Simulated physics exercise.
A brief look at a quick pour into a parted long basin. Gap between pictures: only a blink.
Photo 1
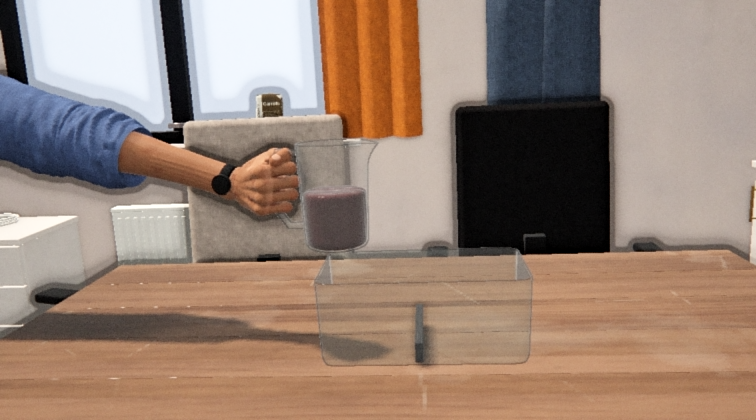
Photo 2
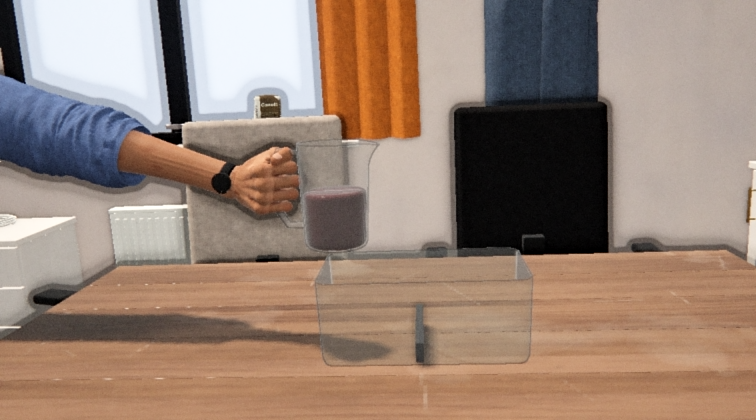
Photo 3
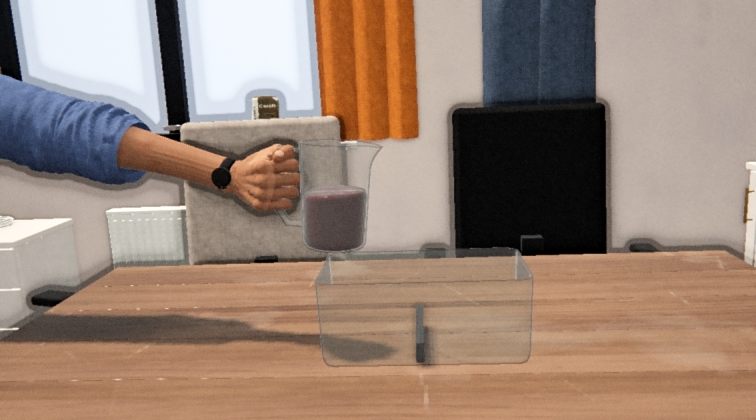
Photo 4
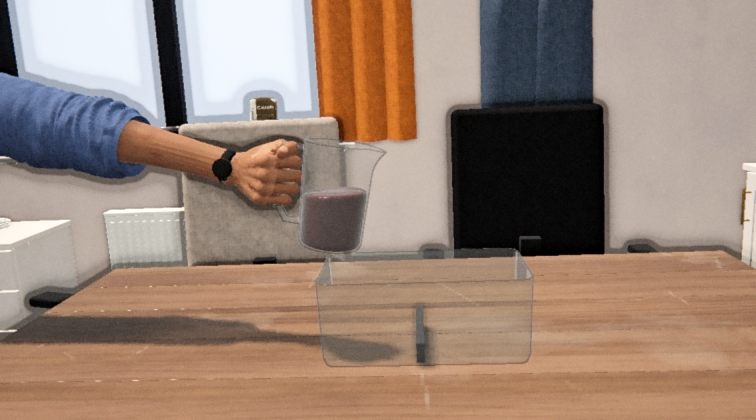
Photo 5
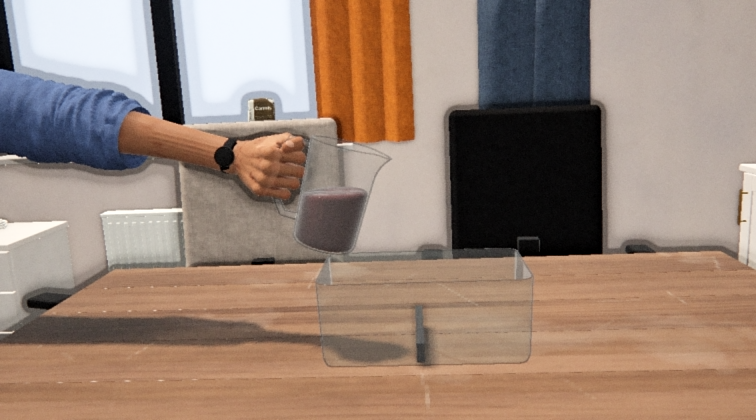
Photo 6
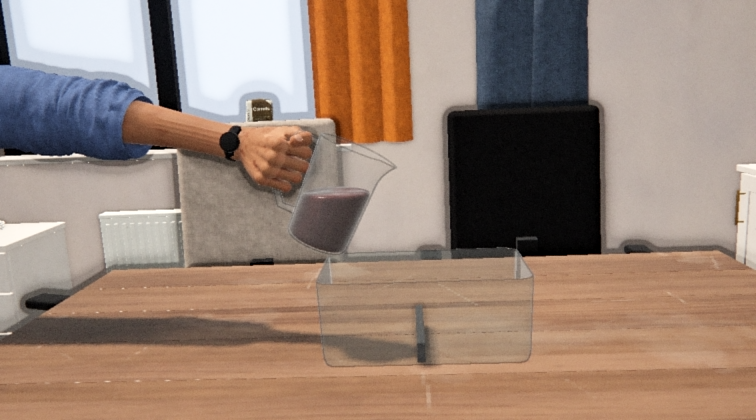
A hand wearing a dark watch held a clear jug of purplish-brown liquid above a clear divided container on a wooden table, keeping it nearly upright at first, then tilted it moderately to the right.
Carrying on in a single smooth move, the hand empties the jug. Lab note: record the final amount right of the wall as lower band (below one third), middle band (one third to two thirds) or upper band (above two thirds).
Recorded: Upper band.
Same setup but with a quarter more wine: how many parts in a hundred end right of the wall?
80 per cent.
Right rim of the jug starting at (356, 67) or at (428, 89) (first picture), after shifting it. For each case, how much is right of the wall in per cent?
Start one gives close to 80 percent, start two close to 60 percent.
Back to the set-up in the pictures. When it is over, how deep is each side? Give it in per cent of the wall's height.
Once it is still, the left part shows 10 per cent and the right part 60.
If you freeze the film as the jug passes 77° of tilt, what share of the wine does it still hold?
95 %.
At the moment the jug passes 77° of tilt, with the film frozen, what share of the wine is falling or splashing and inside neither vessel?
Roughly 5 per cent.
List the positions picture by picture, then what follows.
The first picture shows tilt 0°; pouring edge (378, 142); surface from (303, 192) to (367, 190); the long basin's rim runs from (322, 268) to (524, 263); the wall's top is at (419, 323).
The second picture shows tilt 1°; pouring edge (380, 143); surface from (304, 192) to (367, 190).
The third picture shows tilt 4°; pouring edge (383, 146); surface from (304, 193) to (367, 190).
The fourth picture shows tilt 10°; pouring edge (387, 151); surface from (304, 193) to (368, 191).
The fifth picture shows tilt 17°; pouring edge (392, 158); surface from (303, 193) to (368, 191).
The sixth picture shows tilt 25°; pouring edge (397, 166); surface from (301, 196) to (371, 191).
A moment on, the jug is tipped on its side and 94 per cent is still to pour, 0 is left of the wall and 0 right of it.
Next, the jug is tipped right over and 34 per cent is still to pour, 7 is left of the wall and 47 right of it.
Then the jug is tipped right over and 1 per cent is still to pour, 15 is left of the wall and 82 right of it.
Later the jug is tipped right over and 0 per cent is still to pour, 17 is left of the wall and 83 right of it.
At rest 17 per cent lies left of the wall, 83 right of it and 0 outside.
